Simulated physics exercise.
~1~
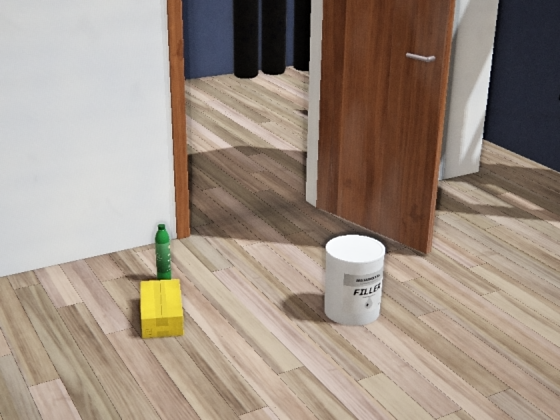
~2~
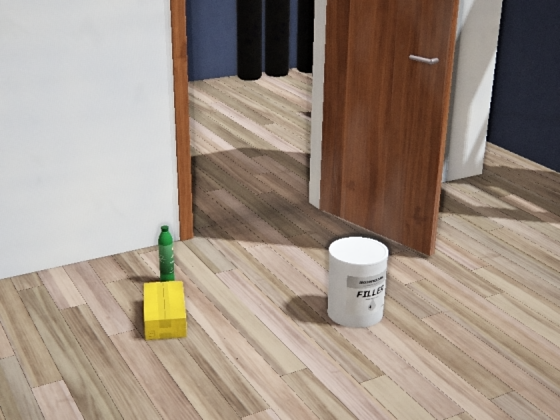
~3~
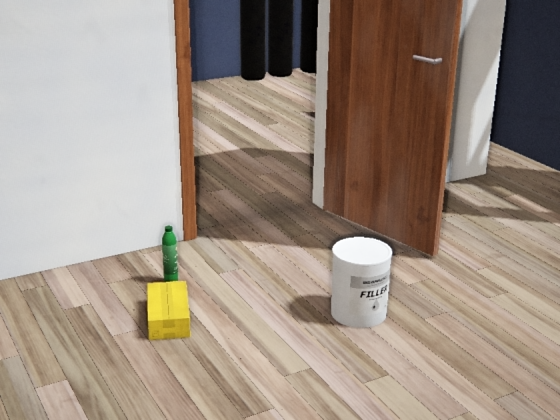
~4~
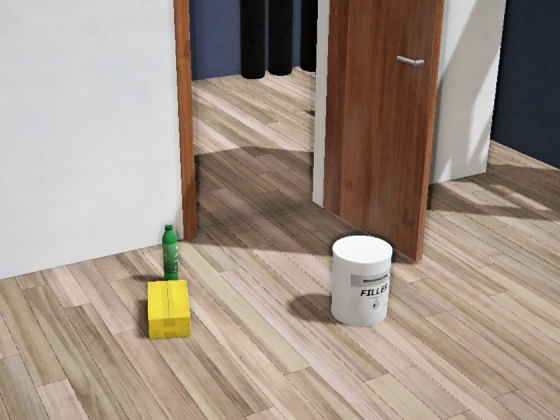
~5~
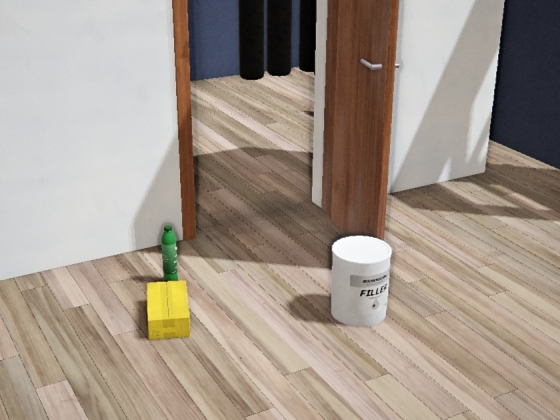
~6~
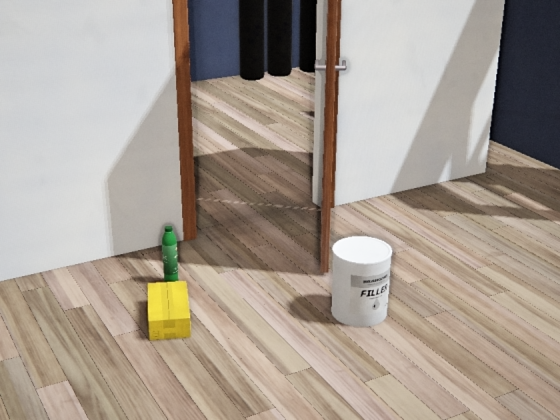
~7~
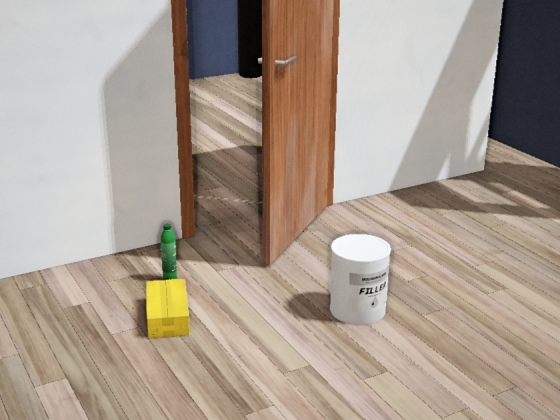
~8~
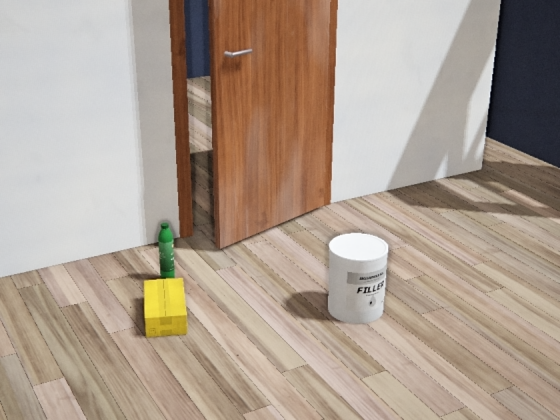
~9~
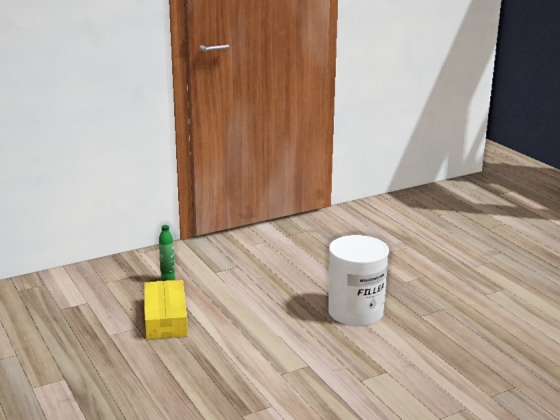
A brown wooden door stands wide open in a white wall, seen from slightly above by a gently swaying camera in a room with pale plank flooring. A green bottle stands near the left side of the doorway with a yellow box just in front of it, and a white pail labelled as filler sits to the right. The door holds still at first, then swings toward the left, passing behind the pail without touching it. It keeps turning across the opening, clears the bottle and box, and ends fully shut, with all three objects still in their places.
